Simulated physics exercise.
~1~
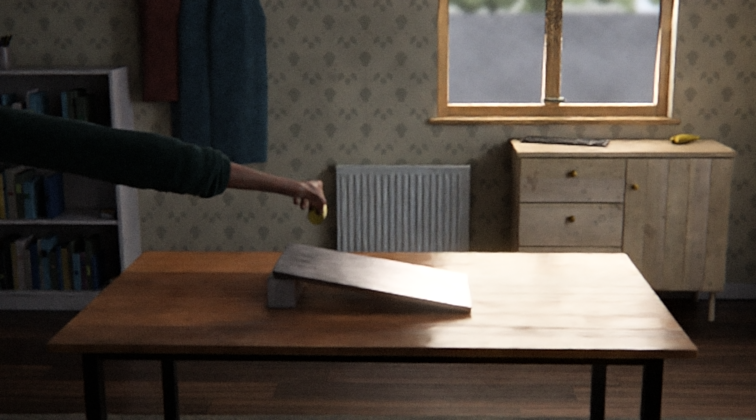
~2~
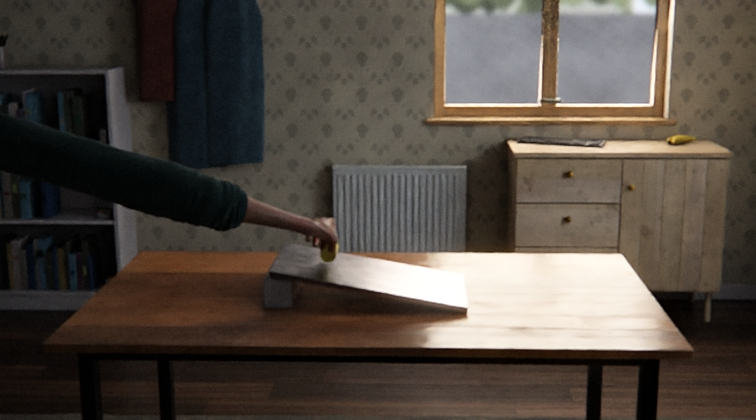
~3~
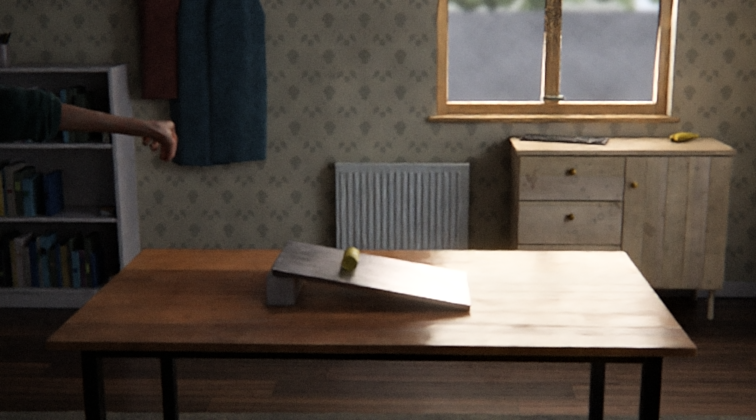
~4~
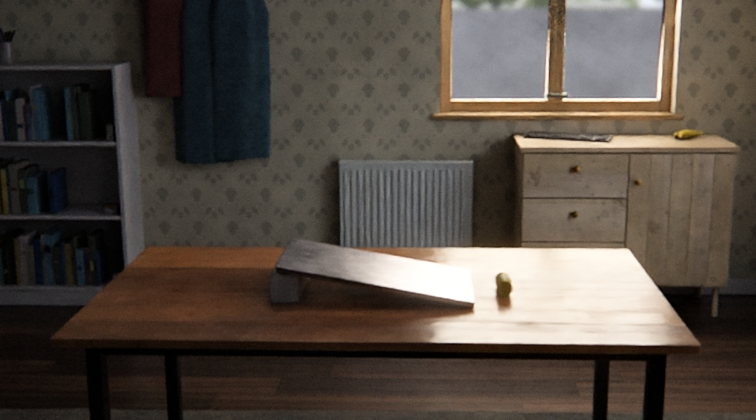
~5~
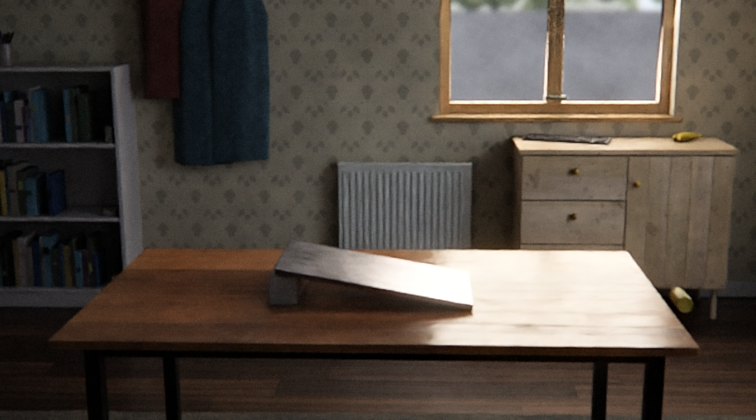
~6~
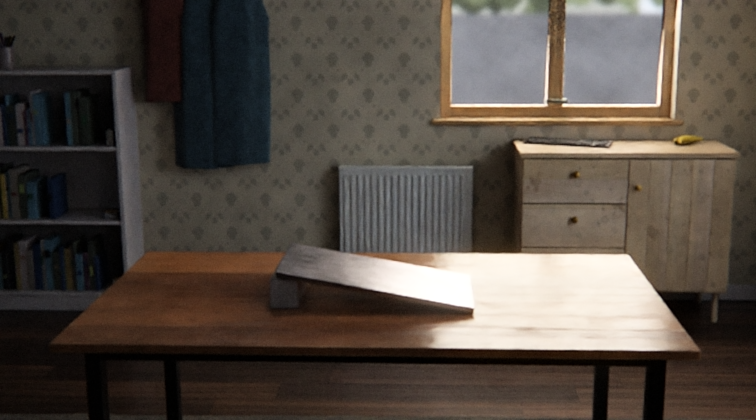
An arm in a dark green sleeve set a small yellow shaker on its side on a sloping board and let go. It rolled down to the right, crossed the wooden table and went off the right edge, ending out of view.
